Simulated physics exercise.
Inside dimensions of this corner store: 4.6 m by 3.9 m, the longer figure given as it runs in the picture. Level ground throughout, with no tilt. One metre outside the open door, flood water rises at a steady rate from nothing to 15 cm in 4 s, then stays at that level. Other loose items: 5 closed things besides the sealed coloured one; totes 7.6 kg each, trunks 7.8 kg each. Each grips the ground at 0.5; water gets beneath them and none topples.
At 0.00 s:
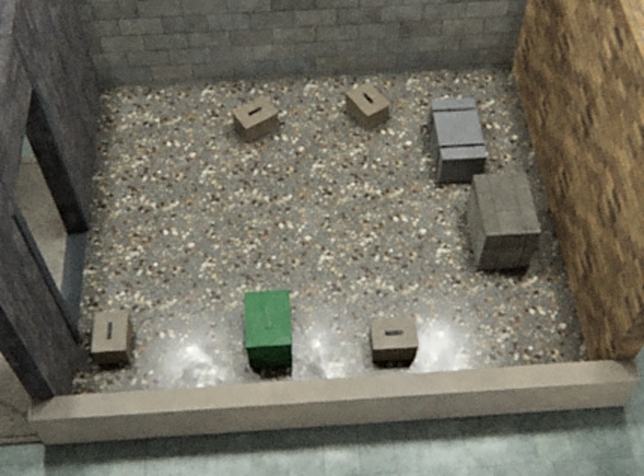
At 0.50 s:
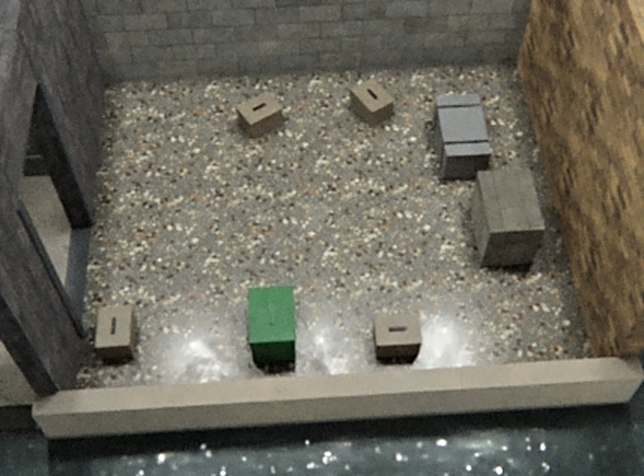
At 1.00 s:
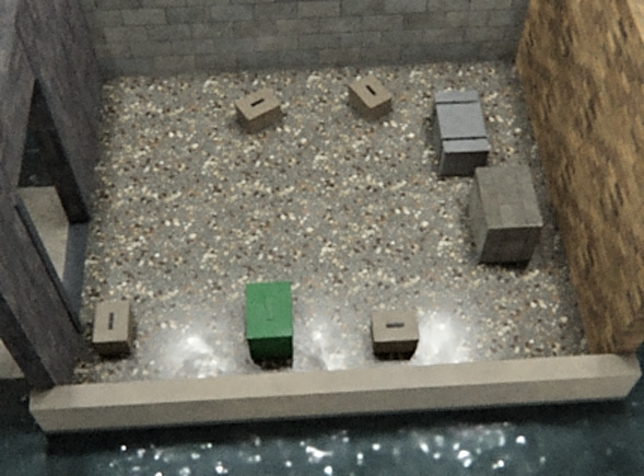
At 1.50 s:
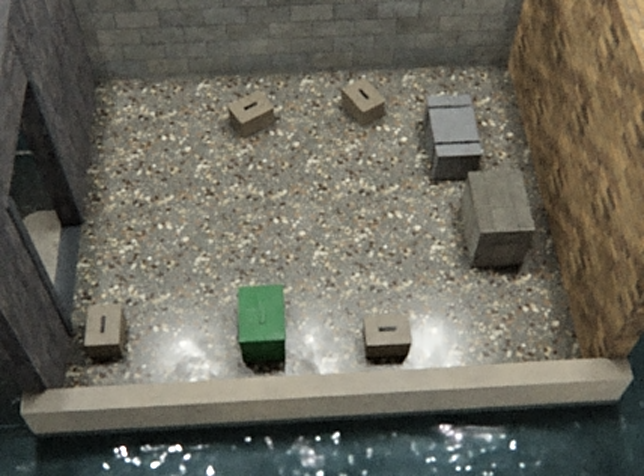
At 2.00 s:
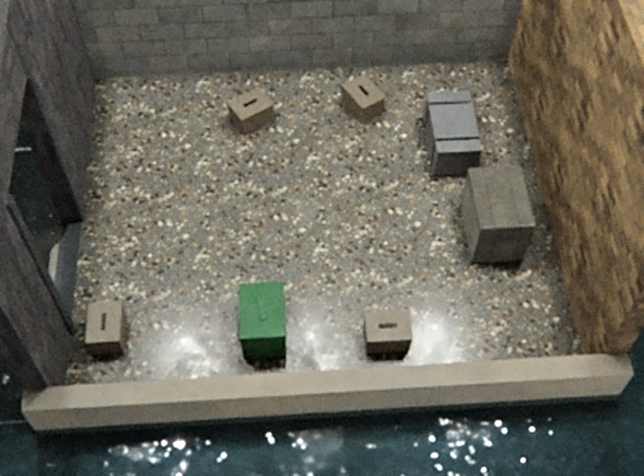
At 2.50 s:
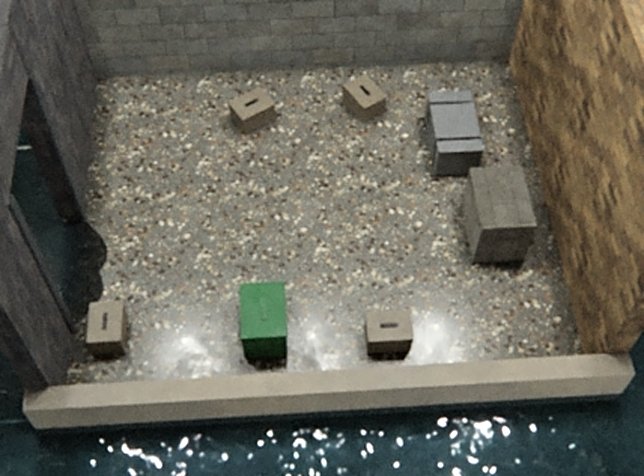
A gravelly-floored room with a grey block back wall, a dark wall with an open doorway on the left, a rough brown wall on the right and a low pale ledge in front is seen from high above. A green chest stands near the ledge among four small tan boxes, with two larger grey containers at right. The view shifts slightly as dark, glinting water spreads outside and edges through the doorway, while the objects stay put.
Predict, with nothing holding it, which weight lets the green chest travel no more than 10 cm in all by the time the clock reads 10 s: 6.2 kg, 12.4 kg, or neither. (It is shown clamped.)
My prediction: Neither.
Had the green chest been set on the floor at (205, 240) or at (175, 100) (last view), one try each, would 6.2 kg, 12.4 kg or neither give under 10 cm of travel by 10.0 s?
In that order: Neither holds; the smaller is enough.
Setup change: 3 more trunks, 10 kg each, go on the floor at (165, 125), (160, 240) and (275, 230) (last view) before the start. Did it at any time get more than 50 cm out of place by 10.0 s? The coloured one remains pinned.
In that order: Under, over, over.
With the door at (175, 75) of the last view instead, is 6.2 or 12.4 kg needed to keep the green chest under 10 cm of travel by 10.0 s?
The answer is that neither mass suffices.
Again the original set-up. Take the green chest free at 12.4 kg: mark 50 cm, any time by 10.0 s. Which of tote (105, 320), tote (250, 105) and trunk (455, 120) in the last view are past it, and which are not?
Results in sequence: Threshold not reached; threshold not reached; threshold exceeded.
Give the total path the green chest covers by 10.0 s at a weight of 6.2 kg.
All together it comes to about 80 cm.
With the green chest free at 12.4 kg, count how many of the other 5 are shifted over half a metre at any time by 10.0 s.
Total: 1.
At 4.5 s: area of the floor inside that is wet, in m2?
Close to 4.0 m2, I'd say.
After 3.5 s the green chest would be 0 cm from its start with 6.2 kg and 0 cm from its start with 12.4 kg; 0 cm of water round it then.
After 4.5 s the green chest would be 0 cm from its start with 6.2 kg and 0 cm from its start with 12.4 kg; 2 cm of water round it then.
After 7.0 s the green chest would be 80 cm from its start with 6.2 kg and 1 cm from its start with 12.4 kg; 3 cm of water round it then.
After 10.0 s the green chest would be 80 cm from its start with 6.2 kg and 20 cm from its start with 12.4 kg; 4 cm of water round it then.
